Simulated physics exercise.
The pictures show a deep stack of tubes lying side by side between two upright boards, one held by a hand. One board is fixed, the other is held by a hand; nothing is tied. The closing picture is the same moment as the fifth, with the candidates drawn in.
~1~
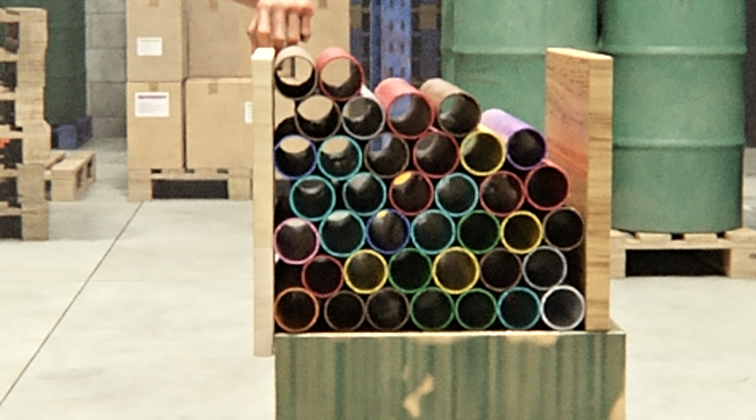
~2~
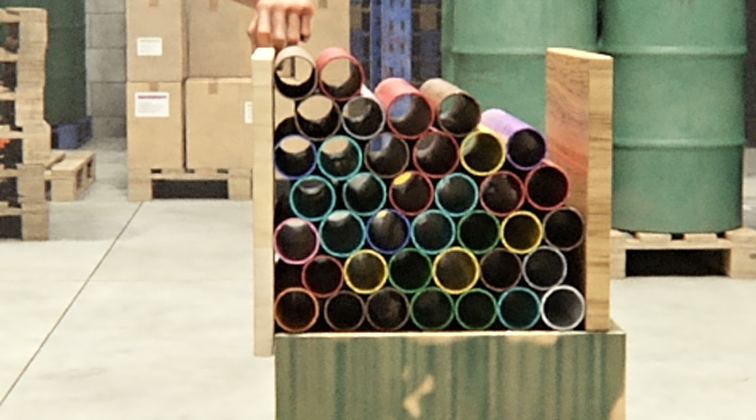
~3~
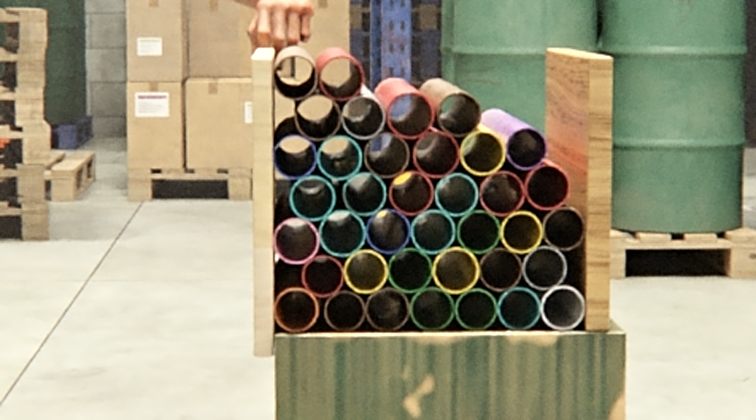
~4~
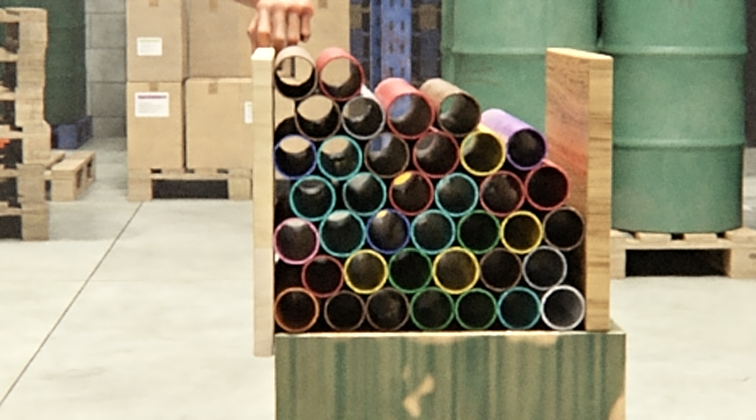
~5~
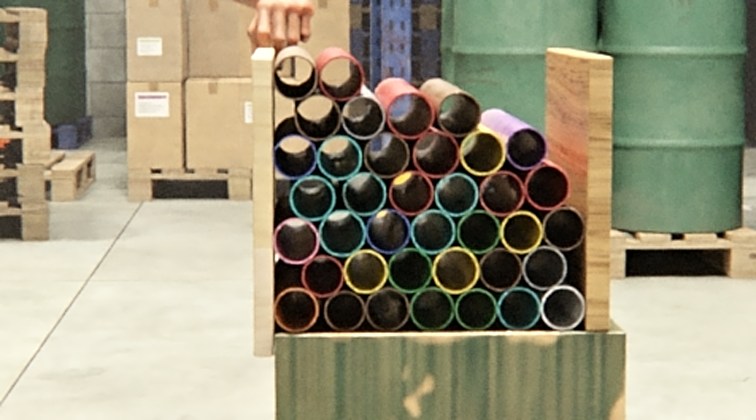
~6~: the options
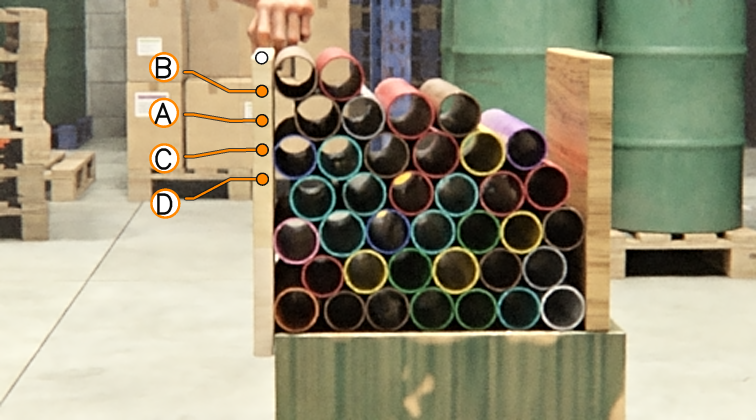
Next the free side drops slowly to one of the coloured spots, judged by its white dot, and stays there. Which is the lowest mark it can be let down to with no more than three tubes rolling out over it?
It can be let down to D.
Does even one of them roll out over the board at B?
No.
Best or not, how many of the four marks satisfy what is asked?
Four of the four.
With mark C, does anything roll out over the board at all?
Yes.
On the marked copy, A at (262, 121); B at (262, 91); C at (262, 150); D at (262, 179); the white dot at (262, 58).
Following D. Soon after the start, top of the board (273, 115).
Later, top of the board (273, 178).
In the end, top of the board (273, 178), one out over the board.
As for the rest, A none out over the board; B none out over the board; C one out over the board.
